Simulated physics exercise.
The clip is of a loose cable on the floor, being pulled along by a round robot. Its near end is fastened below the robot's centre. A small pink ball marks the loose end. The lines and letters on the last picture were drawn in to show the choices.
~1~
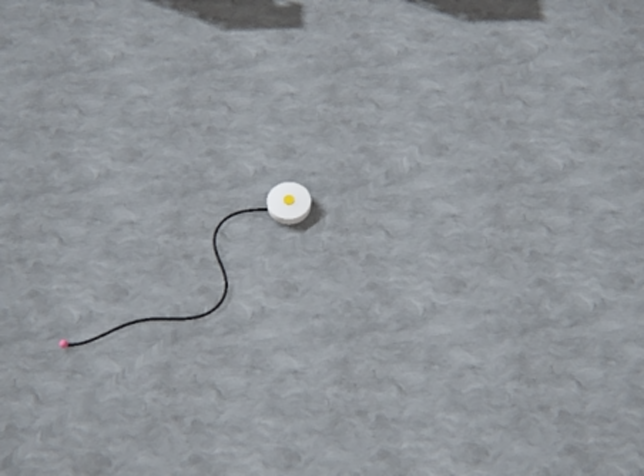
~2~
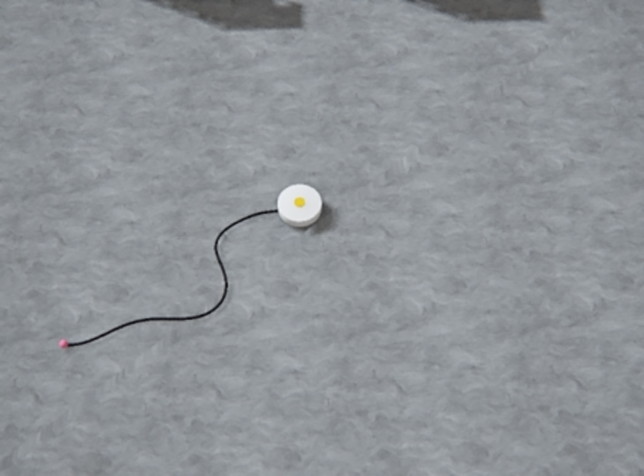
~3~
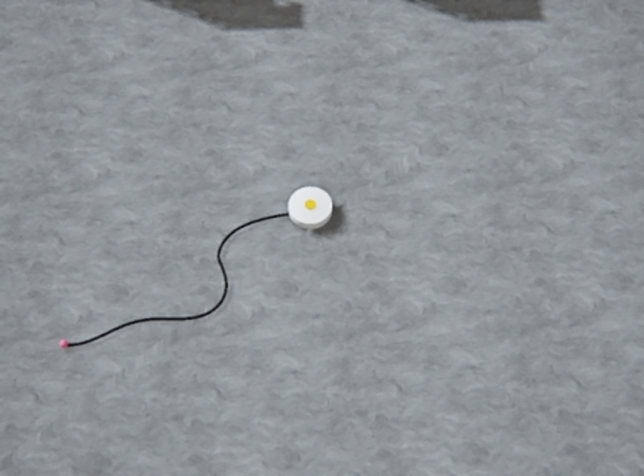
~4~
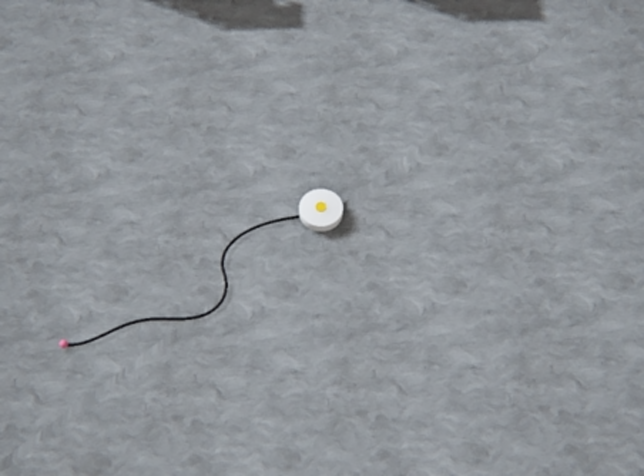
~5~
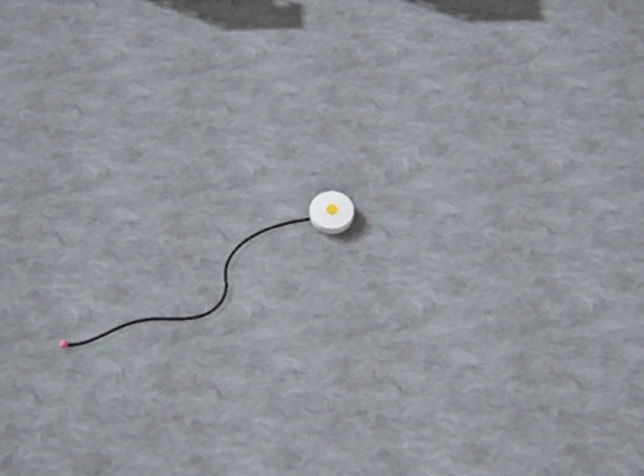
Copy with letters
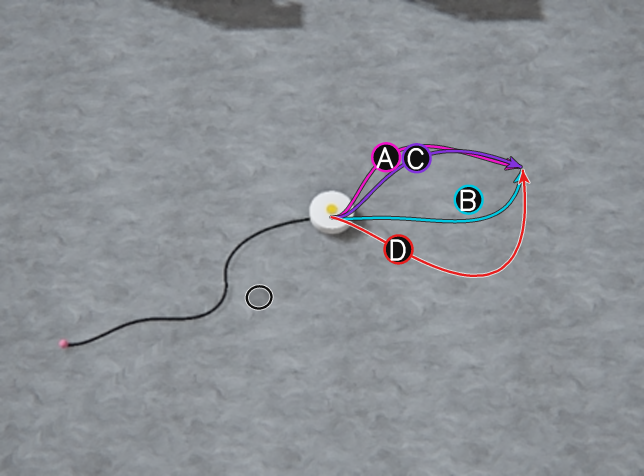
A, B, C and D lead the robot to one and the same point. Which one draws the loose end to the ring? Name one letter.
It should follow D.
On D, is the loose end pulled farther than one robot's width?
Yes.
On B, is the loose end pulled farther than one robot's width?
Yes.
On the marked copy, A from (332, 217) via (403, 149) to (519, 167); B from (332, 217) via (450, 221) to (522, 170); C from (332, 217) via (417, 158) to (521, 167); D from (332, 217) via (471, 276) to (523, 170); the ring at (259, 297).
With D. Early on, robot (434, 262), middle of the cable (268, 282), free end (109, 331).
Further on, robot (523, 231), middle of the cable (370, 281), free end (209, 302).
At the end, robot (524, 163), middle of the cable (410, 254), free end (258, 295); the free end is on the ring.
As for the rest, A leaves the free end at (237, 259); B leaves the free end at (244, 280); C leaves the free end at (239, 264).
